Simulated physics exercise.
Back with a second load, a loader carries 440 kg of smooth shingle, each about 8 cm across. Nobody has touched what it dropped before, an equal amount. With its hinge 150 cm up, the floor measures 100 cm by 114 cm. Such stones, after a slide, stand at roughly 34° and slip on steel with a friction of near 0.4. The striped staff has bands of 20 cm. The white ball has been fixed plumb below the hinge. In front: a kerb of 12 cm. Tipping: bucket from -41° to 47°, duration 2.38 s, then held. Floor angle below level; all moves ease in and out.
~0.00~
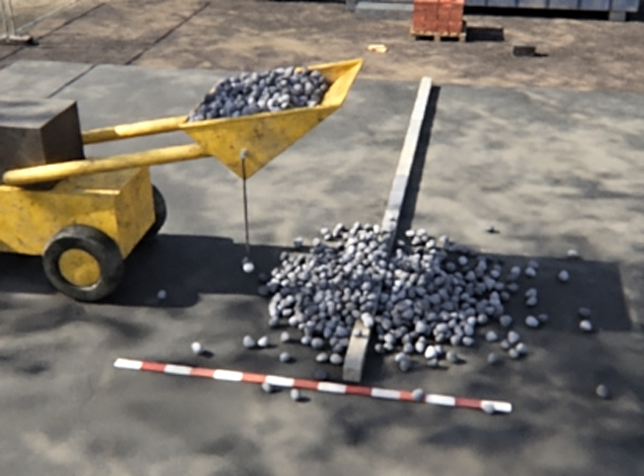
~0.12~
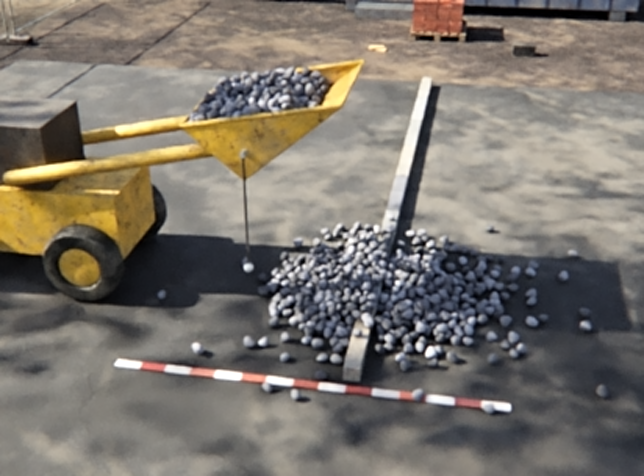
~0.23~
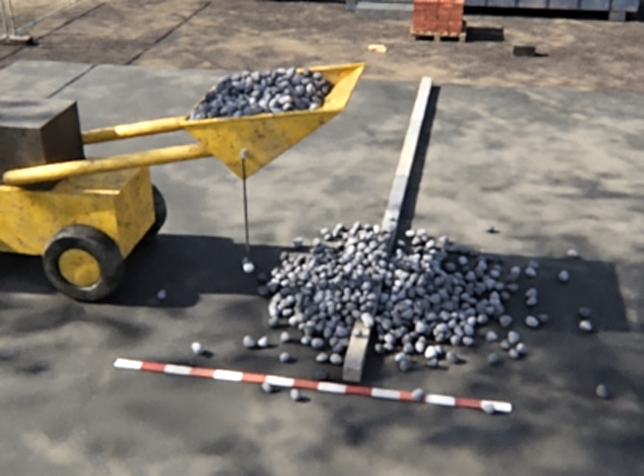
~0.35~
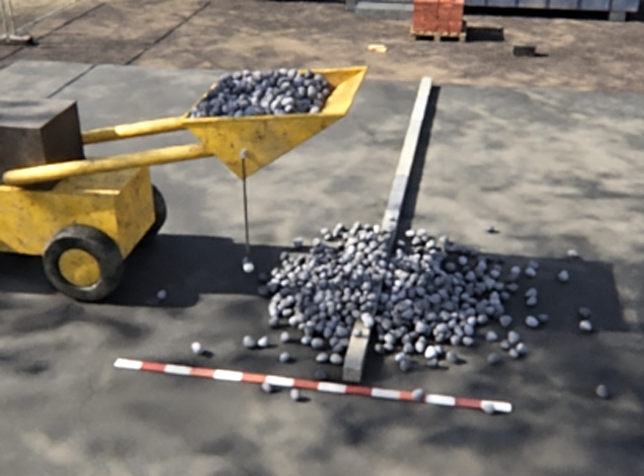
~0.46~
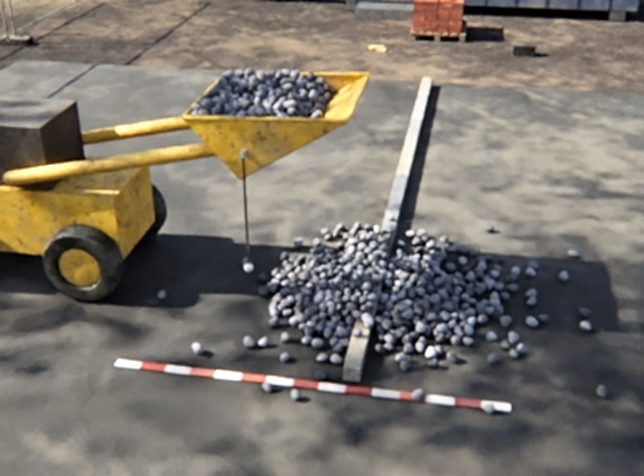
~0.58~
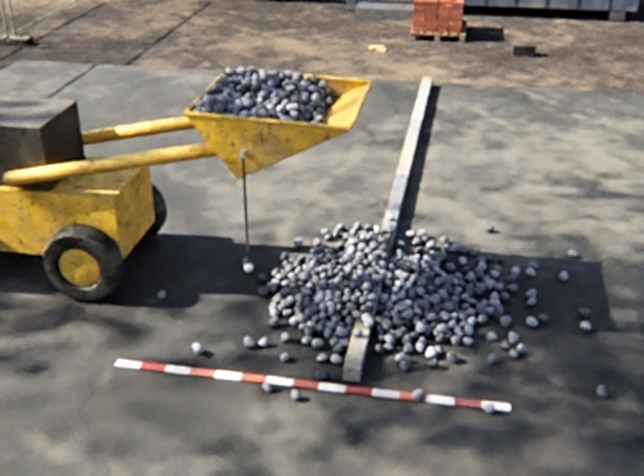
At the start, a yellow loader at left holds a raised bucket of smooth grey stones beside a similar pile heaped across a kerb, behind a red-and-white staff. After barely moving, the bucket tilts slightly, its right lip lowering a little while the stones inside shift slightly; the ground pile stays still.
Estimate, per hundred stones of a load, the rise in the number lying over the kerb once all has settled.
Roughly 62 more per hundred.
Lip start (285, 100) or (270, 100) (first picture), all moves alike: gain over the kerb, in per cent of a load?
Some 10 percent first and 5 percent second.
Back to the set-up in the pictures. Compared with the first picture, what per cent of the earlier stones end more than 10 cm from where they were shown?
The answer is about 20 per cent.
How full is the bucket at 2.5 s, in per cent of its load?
0 % still inside.
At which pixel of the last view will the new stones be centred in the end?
Middle: Approx. (394, 282) px.
After 1.8 s the floor is at 33°; in per cent of one load, 84 in the bucket, 72 on this side of the kerb, 44 over the kerb; the foremost stones are at (578, 315).
After 2.5 s the floor is at 47°; in per cent of one load, 1 in the bucket, 107 on this side of the kerb, 93 over the kerb; the foremost stones are at (578, 315).
After 2.8 s the floor is at 47°; in per cent of one load, 0 in the bucket, 96 on this side of the kerb, 104 over the kerb; the foremost stones are at (578, 315).
After 5.5 s the floor is at 47°; in per cent of one load, 0 in the bucket, 95 on this side of the kerb, 105 over the kerb; the foremost stones are at (579, 318). Net gain over the kerb, 62.
